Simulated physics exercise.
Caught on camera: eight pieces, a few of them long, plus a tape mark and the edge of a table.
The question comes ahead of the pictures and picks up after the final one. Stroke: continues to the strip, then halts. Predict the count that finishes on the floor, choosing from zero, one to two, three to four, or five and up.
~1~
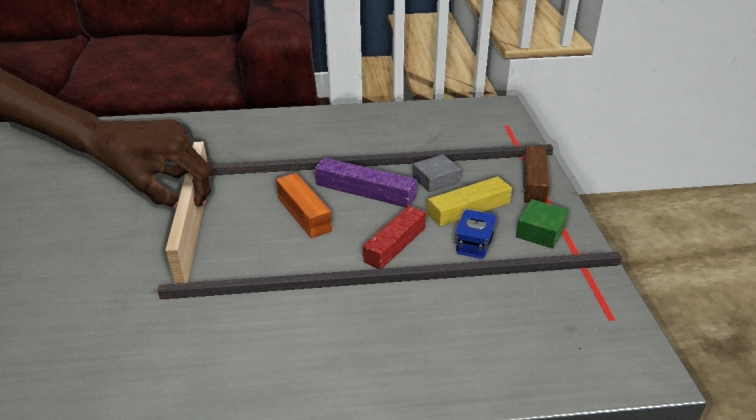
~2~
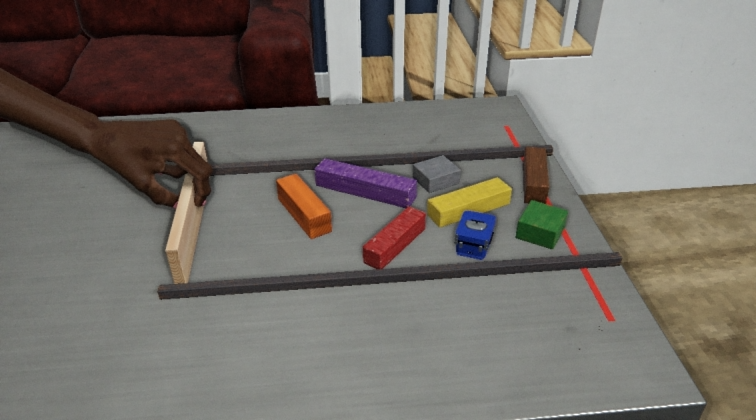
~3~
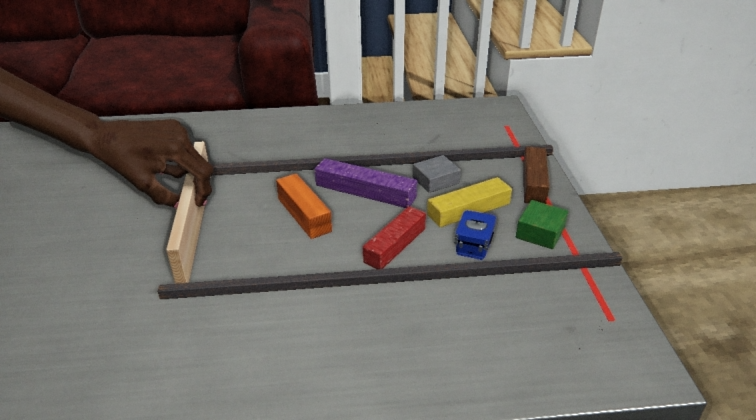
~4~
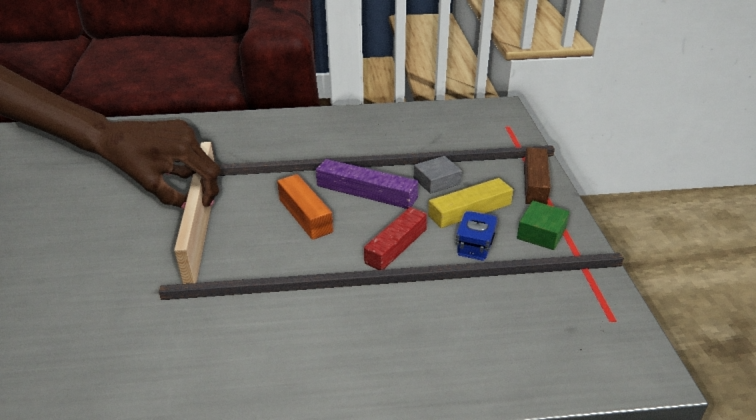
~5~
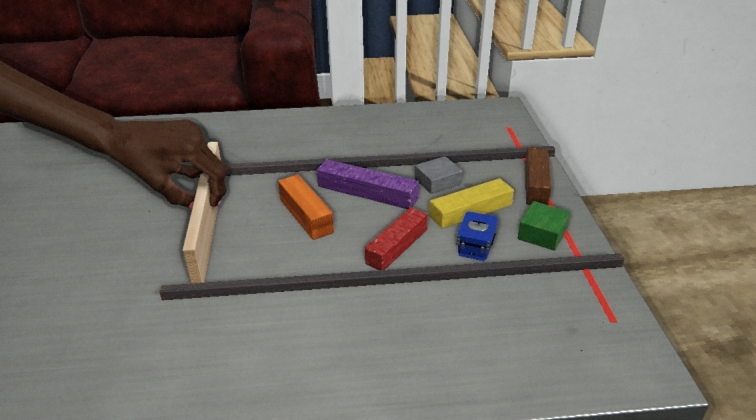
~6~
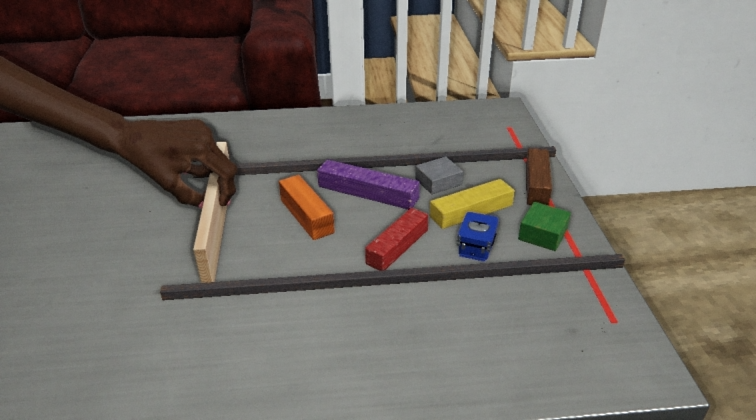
A lot - five plus.
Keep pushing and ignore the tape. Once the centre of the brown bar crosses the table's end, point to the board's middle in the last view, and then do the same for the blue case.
Its middle is about (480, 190) and about (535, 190).
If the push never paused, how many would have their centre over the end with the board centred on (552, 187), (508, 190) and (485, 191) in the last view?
In order, that gives 6, then 2, then 1.
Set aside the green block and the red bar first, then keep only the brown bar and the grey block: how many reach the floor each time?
In order, the numbers are 4 and 4.
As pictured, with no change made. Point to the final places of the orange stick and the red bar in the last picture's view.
The first near (562, 193), the second near (599, 228).
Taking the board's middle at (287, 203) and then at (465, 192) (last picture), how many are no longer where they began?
The number moved is 1 and then 8.
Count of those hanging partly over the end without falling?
That adds up to 1.
A little later, none off yet; brown bar at rest near (538, 176); green block at rest near (545, 226); yellow bar at rest near (472, 203).
Next, none off yet; brown bar moving near (542, 176); green block at rest near (545, 226); yellow bar shifted a little near (503, 207).
Later still, none off yet; brown bar tilted well over near (590, 196); green block shifted about its own width near (610, 226); yellow bar shifted about its own width near (584, 209).
When it is over, the number that fall off is five or more; down, purple bar, grey block, blue case, yellow bar, green block and brown bar.
